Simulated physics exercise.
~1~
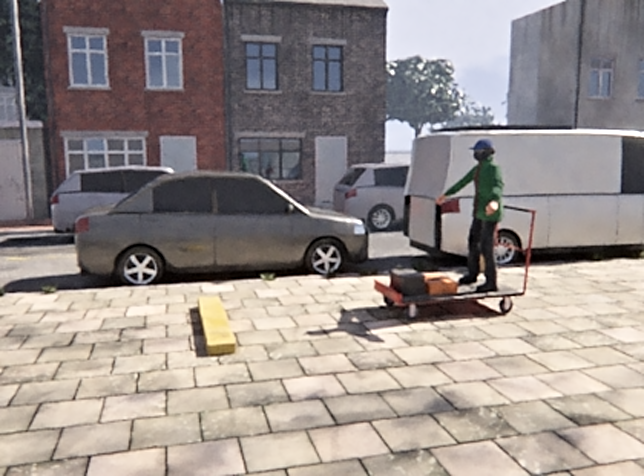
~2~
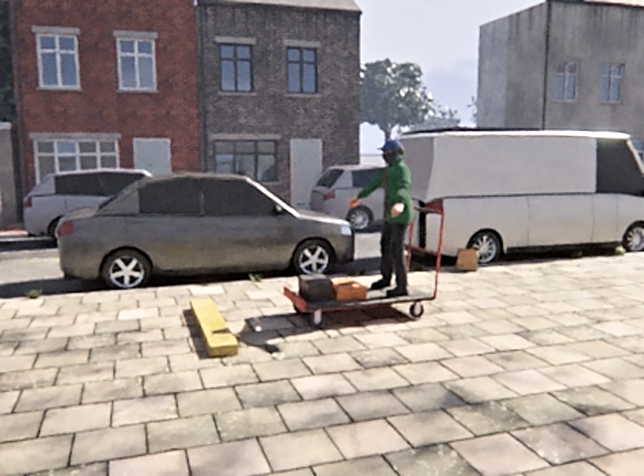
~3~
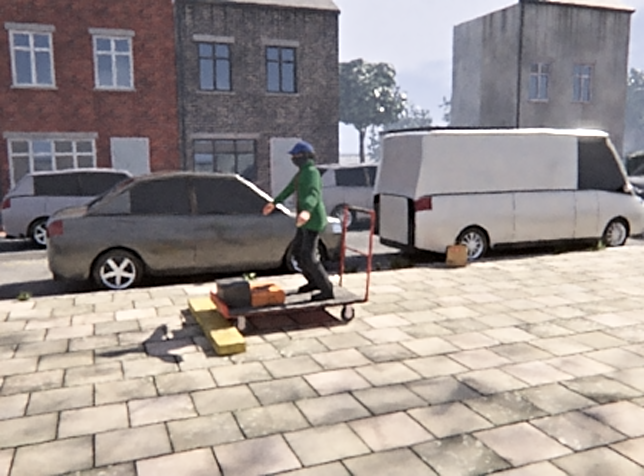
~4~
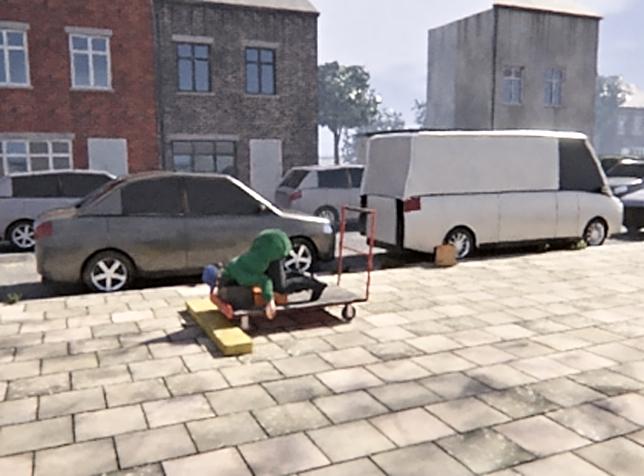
A paved area beside a street is seen from across the slabs, with a dark grey car, a white van and brick buildings behind, as the view drifts slightly sideways. A figure in a green top and blue cap stands on a flat trolley with a red handle, a black tote and an orange toolbox in front. The trolley rolls left towards a low yellow kerb. It meets the kerb and stops, and the rider leans. The rider then folds down onto the deck, head towards the kerb, ending slumped over the load while the trolley stays flat.
